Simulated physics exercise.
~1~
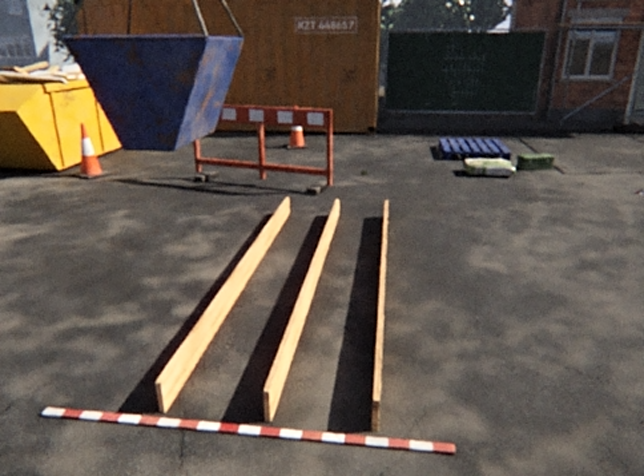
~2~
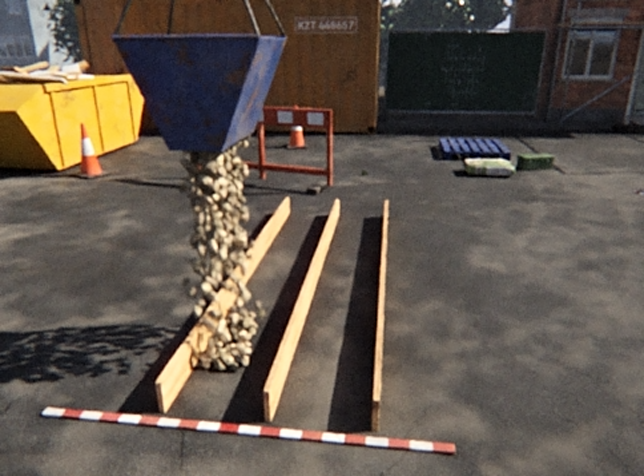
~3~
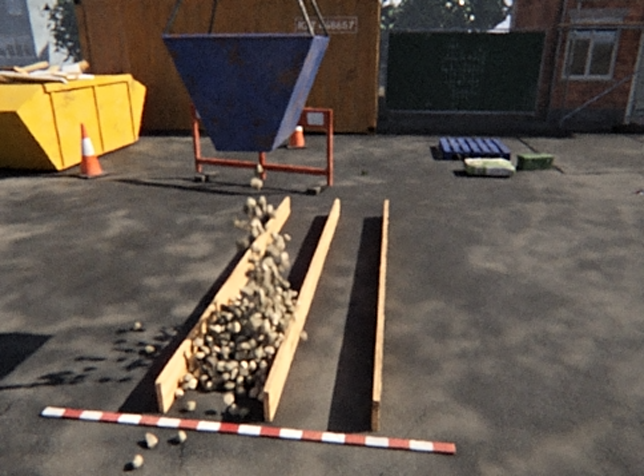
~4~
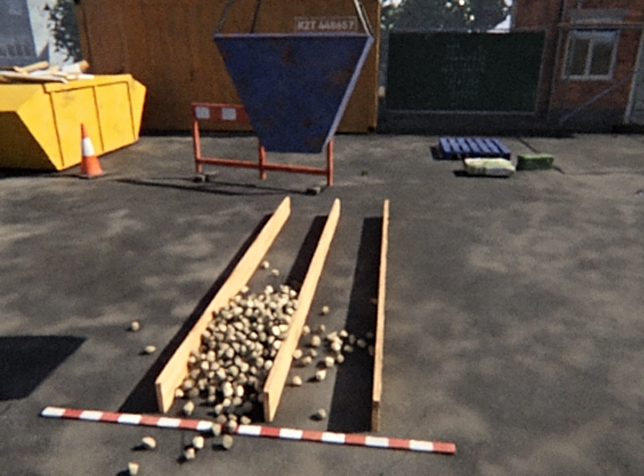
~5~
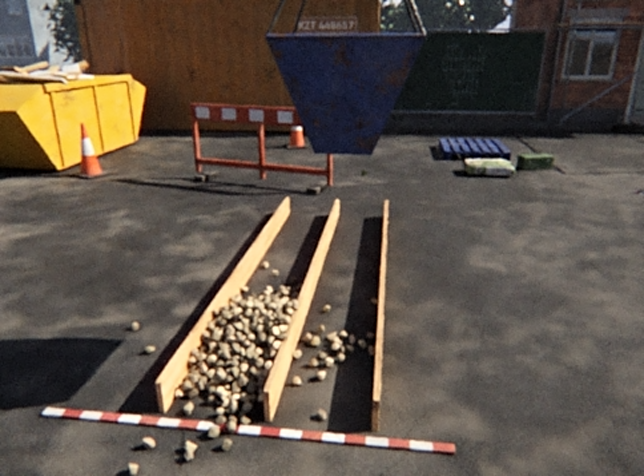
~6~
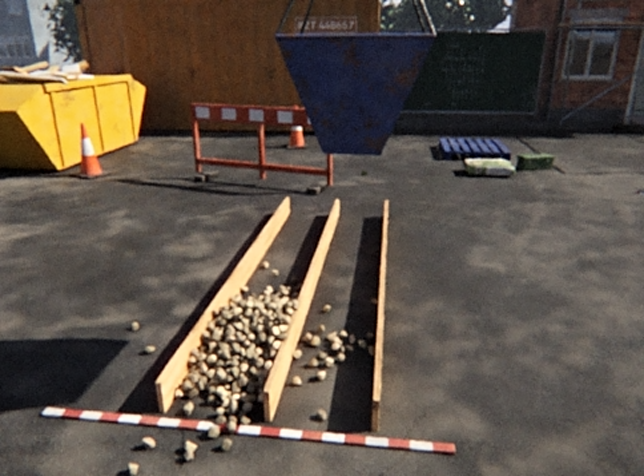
The footage shows a blue skip hanging from cables and moving rightwards over three wooden planks on tarmac, pouring stones from its base until empty. Nearly all the stones settle in the left bay, with a few in the right bay and others scattered outside.
